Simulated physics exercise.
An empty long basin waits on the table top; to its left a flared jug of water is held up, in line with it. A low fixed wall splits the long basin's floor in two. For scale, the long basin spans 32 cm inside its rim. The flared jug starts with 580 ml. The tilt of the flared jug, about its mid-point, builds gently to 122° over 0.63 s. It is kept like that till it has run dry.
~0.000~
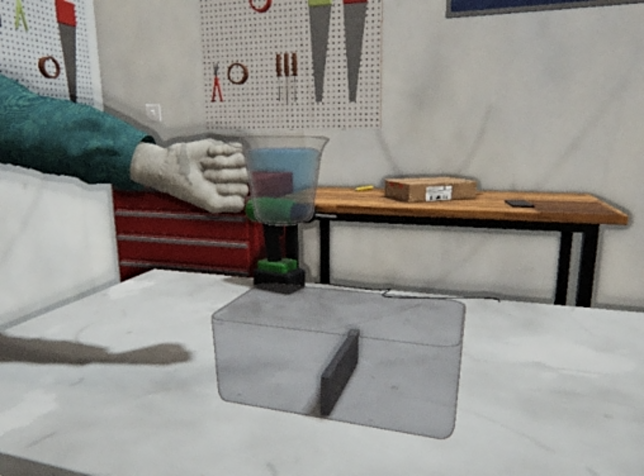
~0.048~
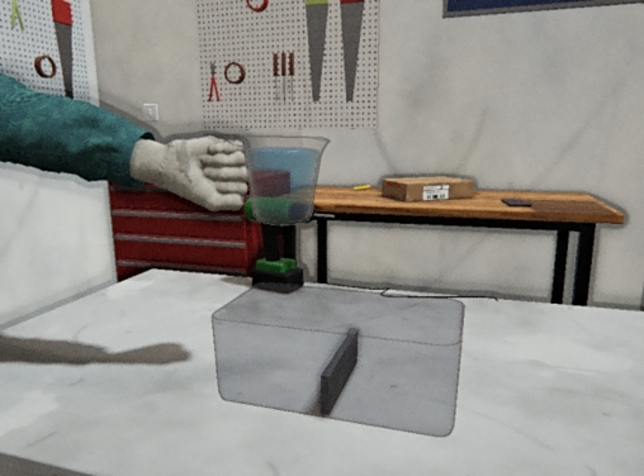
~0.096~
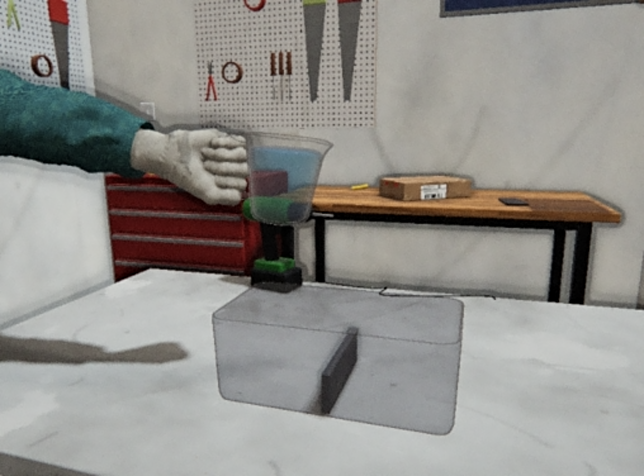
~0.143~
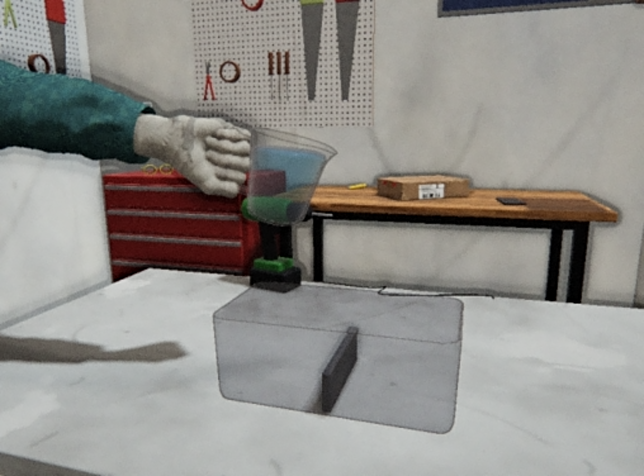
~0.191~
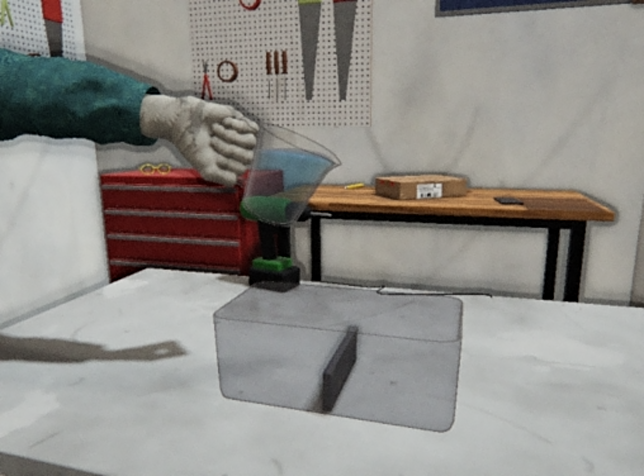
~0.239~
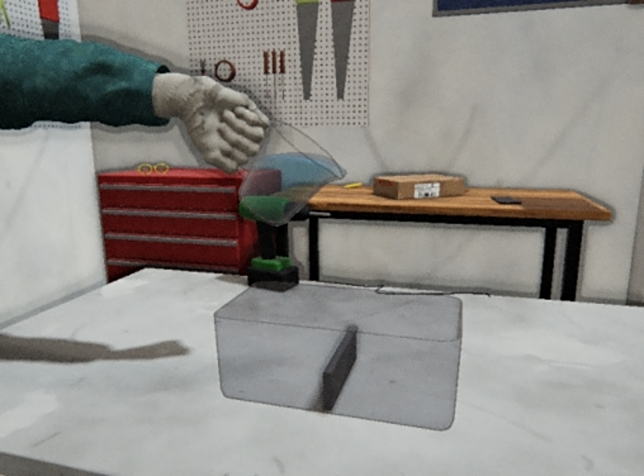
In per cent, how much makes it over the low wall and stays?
The far part has some 86 per cent.
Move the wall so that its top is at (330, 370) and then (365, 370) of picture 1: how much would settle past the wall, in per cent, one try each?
First 85, then 50 per cent.
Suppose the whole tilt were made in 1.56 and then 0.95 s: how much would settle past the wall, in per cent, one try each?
First 95, then 90 per cent.
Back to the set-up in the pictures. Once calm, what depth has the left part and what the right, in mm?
Some 2 mm on the left and 20 mm on the right.
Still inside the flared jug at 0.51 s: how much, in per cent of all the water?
Near 34 in a hundred.
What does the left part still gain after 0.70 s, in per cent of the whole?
Some 4 per cent.
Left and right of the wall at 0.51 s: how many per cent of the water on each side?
Some 0 per cent left and 28 right.
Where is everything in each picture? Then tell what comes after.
It leans 0°; its right rim is at (329, 138); the water meets the walls at (251, 150) and (320, 150); the long basin's rim runs from (236, 300) to (463, 324); the wall's top is at (341, 352), in the first frame.
It leans 2°; its right rim is at (330, 139); the water meets the walls at (251, 149) and (320, 151), in the second frame.
It leans 7°; its right rim is at (333, 144); the water meets the walls at (254, 147) and (322, 152), in the third frame.
It leans 15°; its right rim is at (338, 152); the water meets the walls at (257, 147) and (328, 155), in the fourth frame.
It leans 26°; its right rim is at (341, 164); the water meets the walls at (260, 154) and (336, 159), in the fifth frame.
It leans 38°; its right rim is at (343, 178); the water meets the walls at (256, 165) and (341, 171); 2 per cent is over the edge, in the sixth frame.
By 0.51 s the tilt is 111° and 34 per cent is still to pour, 0 is left of the wall and 28 right of it.
By 0.70 s the tilt is 122° and 1 per cent is still to pour, 6 is left of the wall and 83 right of it.
By 0.91 s the tilt is 122° and 0 per cent is still to pour, 10 is left of the wall and 85 right of it.
By 1.13 s the tilt is 122° and 0 per cent is still to pour, 11 is left of the wall and 86 right of it.
At rest 11 per cent lies left of the wall, 86 right of it and 4 outside.
